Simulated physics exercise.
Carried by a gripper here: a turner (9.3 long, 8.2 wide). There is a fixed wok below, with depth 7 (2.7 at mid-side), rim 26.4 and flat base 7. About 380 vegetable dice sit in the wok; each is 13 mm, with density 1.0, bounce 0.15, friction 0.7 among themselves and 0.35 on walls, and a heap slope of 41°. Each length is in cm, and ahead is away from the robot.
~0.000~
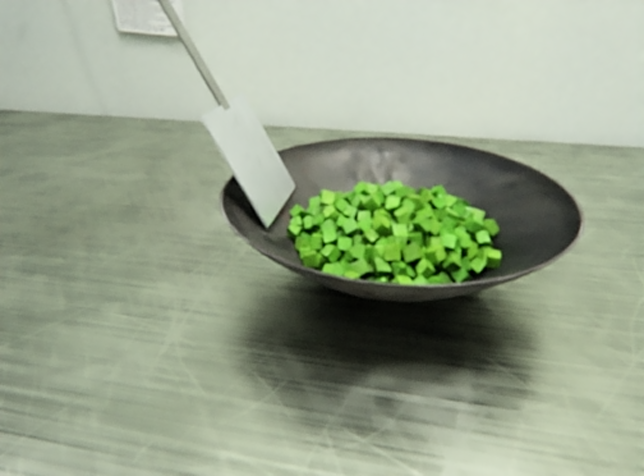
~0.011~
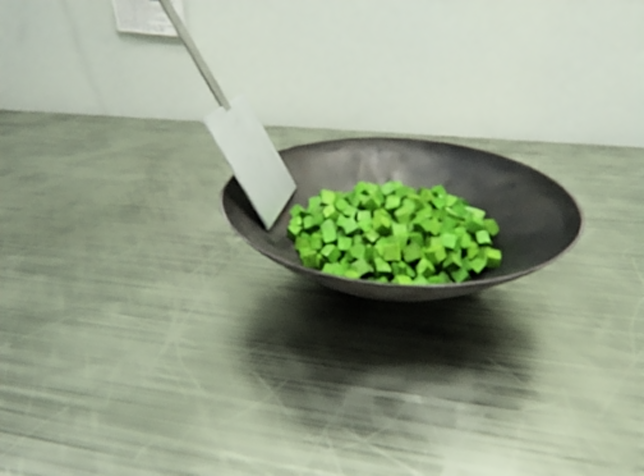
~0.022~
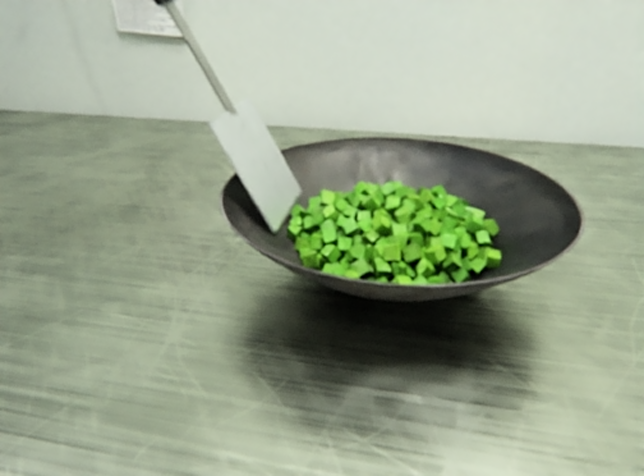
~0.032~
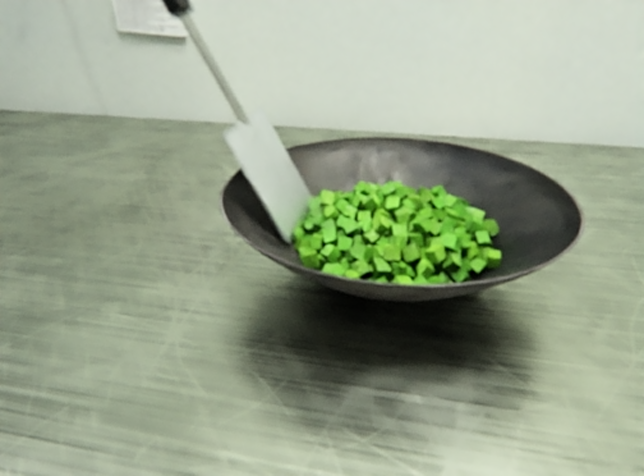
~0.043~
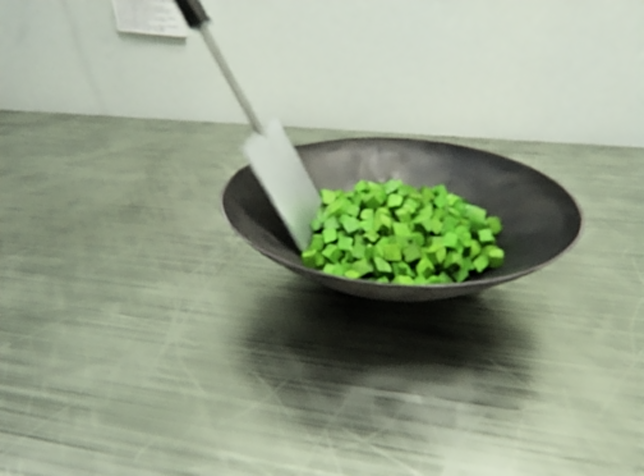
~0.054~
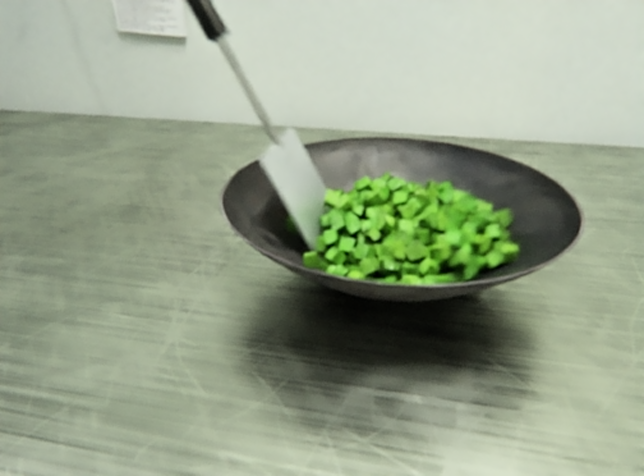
A turner with a flat pale blade rests at the left side of a dark wok holding a heap of green cubes, barely moving at first. It then slides down and to the right into the wok, pressing against the heap, and the cubes shift rightward and bunch slightly higher.
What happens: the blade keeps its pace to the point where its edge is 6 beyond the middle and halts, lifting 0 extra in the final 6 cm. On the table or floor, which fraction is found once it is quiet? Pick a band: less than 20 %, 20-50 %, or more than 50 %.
It falls in the band more than 50 %.
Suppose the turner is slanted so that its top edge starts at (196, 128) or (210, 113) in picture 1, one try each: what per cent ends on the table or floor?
Roughly 50% and 60%.
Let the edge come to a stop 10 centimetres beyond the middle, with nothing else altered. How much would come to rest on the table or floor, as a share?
That would give close to 80 per cent.
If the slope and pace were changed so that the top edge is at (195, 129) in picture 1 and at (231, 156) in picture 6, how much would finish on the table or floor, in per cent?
35 per cent.
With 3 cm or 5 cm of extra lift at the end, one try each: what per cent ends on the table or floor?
Result: Approx. 70 % and 65 %, one try each.
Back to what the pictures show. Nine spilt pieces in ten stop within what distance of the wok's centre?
Roughly 40 cm.
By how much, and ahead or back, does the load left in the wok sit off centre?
Roughly 5.0 cm ahead of the centre.
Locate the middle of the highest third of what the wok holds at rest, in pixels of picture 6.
Look near (507, 220).
After 0.08 s, sloping 62°, highest piece 8 above the table; 381 in the wok.
After 0.11 s, sloping 62°, highest piece 10 above the table; 375 in the wok, 6 on the blade or in flight.
After 0.32 s, sloping 62°, highest piece 10 above the table; 130 in the wok, 67 on the table or floor, 184 on the blade or in flight.
After 1.37 s, sloping 62°, highest piece 7 above the table; 251 on the table or floor, 130 in the wok.
At rest, 251 on the table or floor, 130 in the wok. That is 66 % on the table or floor.
